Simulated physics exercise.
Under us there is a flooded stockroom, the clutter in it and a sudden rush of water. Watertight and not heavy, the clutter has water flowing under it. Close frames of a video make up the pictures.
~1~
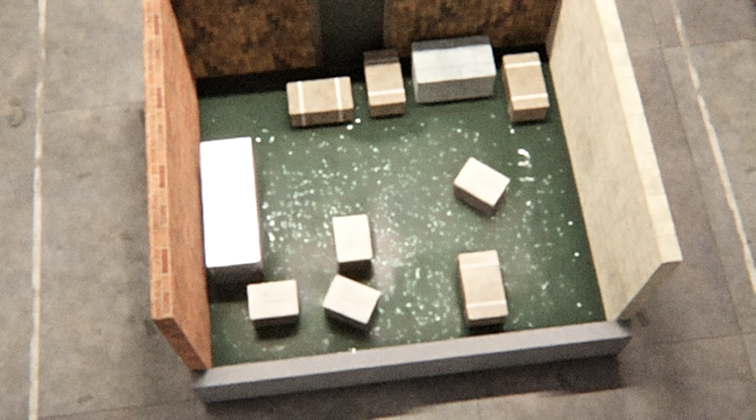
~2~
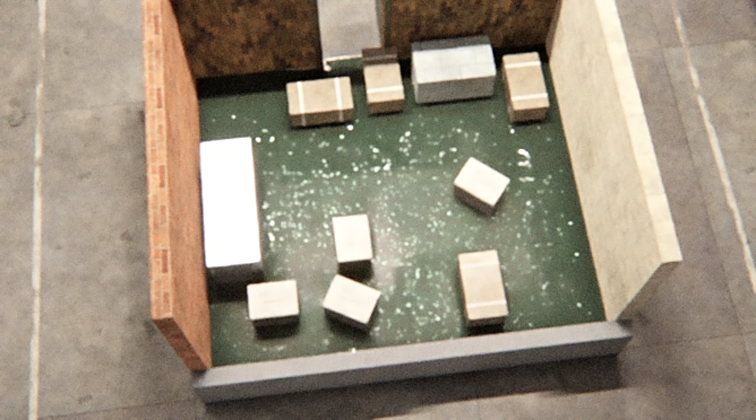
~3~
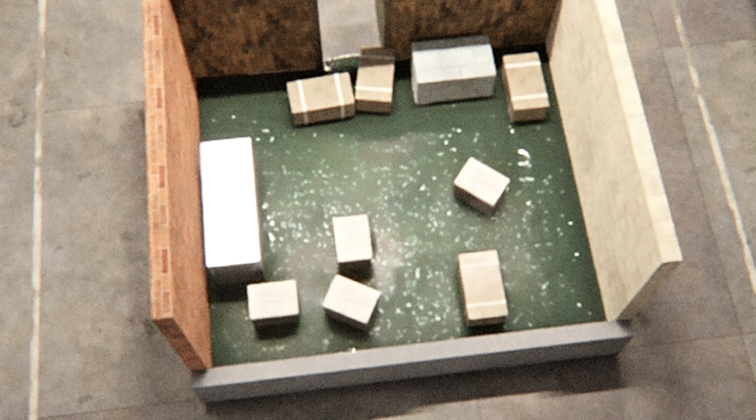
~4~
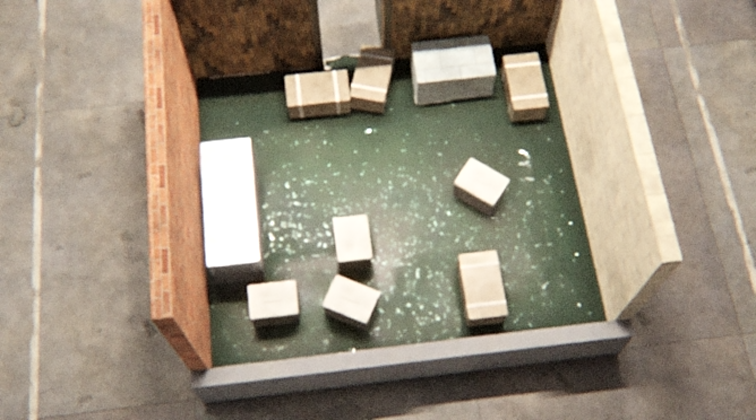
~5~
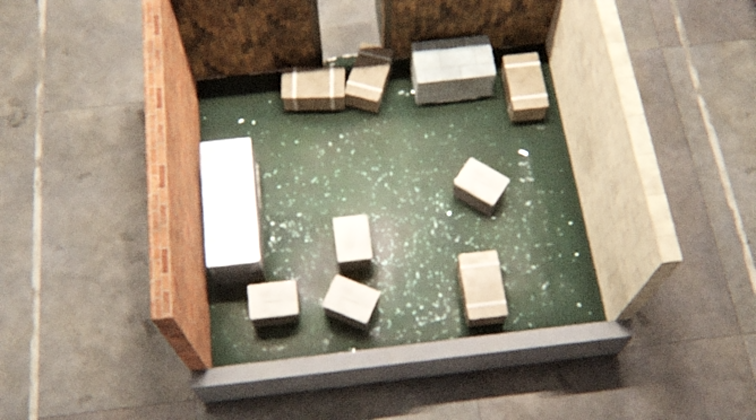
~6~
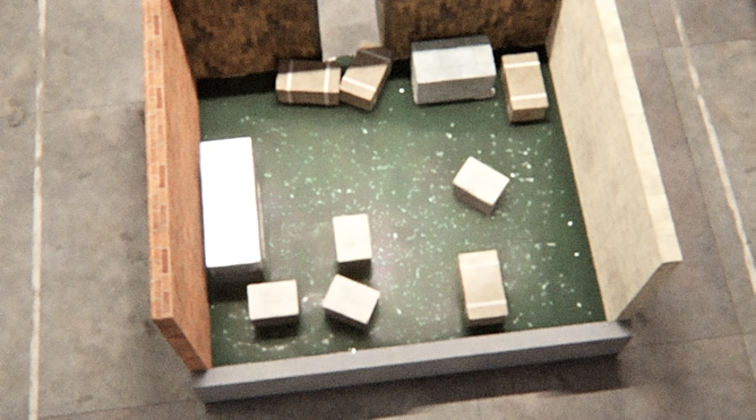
Two tan boxes by the back wall of a flooded room shifted slightly, turning and drifting left after a pale panel appeared in the gap behind them, while the other boxes barely moved.
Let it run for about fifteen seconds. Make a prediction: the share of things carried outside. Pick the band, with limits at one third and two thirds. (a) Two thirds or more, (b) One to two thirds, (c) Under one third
Under one third.
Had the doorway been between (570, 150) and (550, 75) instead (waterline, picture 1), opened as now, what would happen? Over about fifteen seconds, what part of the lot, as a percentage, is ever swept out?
I reckon close to 20 per cent.
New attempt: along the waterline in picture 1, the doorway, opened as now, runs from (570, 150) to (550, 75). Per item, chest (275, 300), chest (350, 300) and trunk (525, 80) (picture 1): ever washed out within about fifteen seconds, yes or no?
Answer, item by item: Not lost, not lost, lost.
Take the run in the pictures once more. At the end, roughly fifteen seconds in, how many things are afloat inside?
Counted: 7.
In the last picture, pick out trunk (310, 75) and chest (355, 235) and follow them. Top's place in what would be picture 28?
(255, 75) and (346, 199), roughly.
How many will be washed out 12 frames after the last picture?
That comes to 0.
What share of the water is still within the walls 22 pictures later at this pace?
Close to 84 per cent.
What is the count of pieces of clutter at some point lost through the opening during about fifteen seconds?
The total here is 0.
A moment on, 0 of 8 are out; 8 afloat.
Next, 0 of 8 are out; 7 afloat.
Later, 0 of 8 are out; 7 afloat.
In the end, 0 of 8 are out; 7 afloat.
